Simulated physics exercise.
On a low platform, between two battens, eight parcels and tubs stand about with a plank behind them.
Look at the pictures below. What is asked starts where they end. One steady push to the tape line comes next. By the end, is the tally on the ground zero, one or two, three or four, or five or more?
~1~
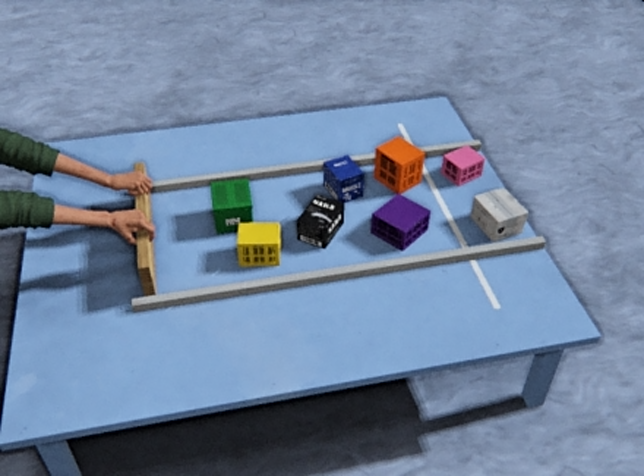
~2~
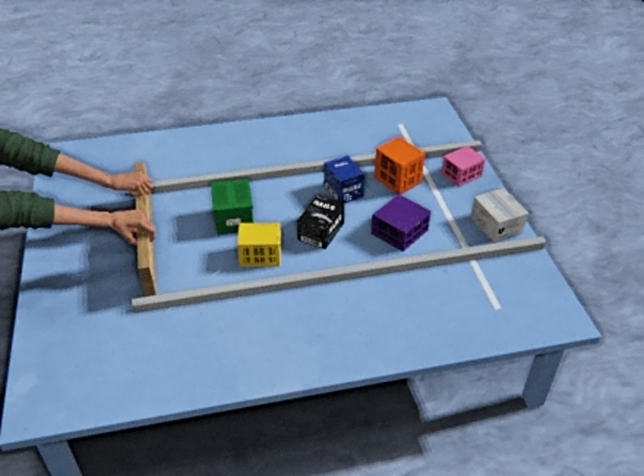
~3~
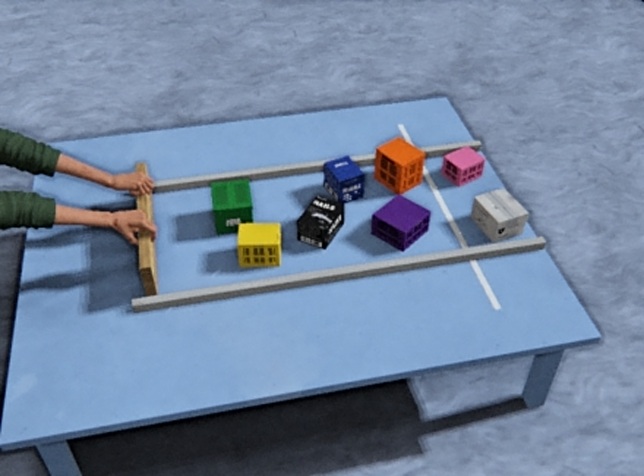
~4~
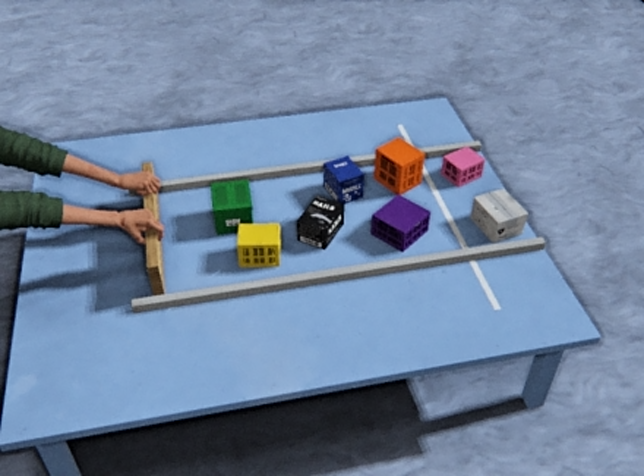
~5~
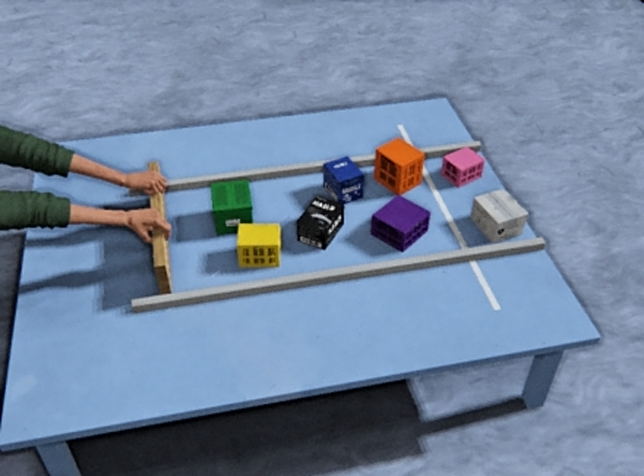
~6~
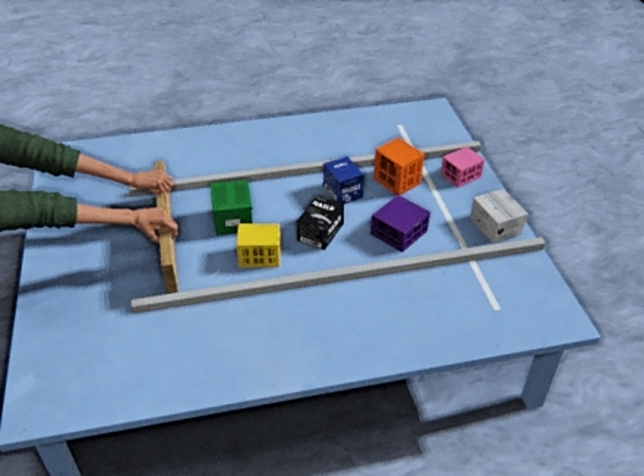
The tally on the ground is three or four.
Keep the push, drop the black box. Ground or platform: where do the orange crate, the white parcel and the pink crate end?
Orange crate goes down, white parcel goes down, pink crate goes down.
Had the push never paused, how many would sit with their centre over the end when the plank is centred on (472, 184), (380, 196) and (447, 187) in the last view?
First 6, then 0, finally 3.
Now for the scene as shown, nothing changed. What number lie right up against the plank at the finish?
That number would be 2.
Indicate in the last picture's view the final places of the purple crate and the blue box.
Roughly (524, 218); the other one roughly (475, 160).
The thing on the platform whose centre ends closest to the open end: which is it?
Nearest at the end: The purple crate.
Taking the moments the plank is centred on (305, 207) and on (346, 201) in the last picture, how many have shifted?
I count 5 first and 6 after.
Soon after, none off yet; white parcel at rest near (498, 216); pink crate at rest near (462, 167); orange crate at rest near (399, 167).
Then, none off yet; white parcel moved about its own width near (529, 218); pink crate moved about its own width near (492, 162); orange crate moved well along near (454, 155).
By the end, the number that fall off is three or four; fallen, orange crate, pink crate and white parcel.
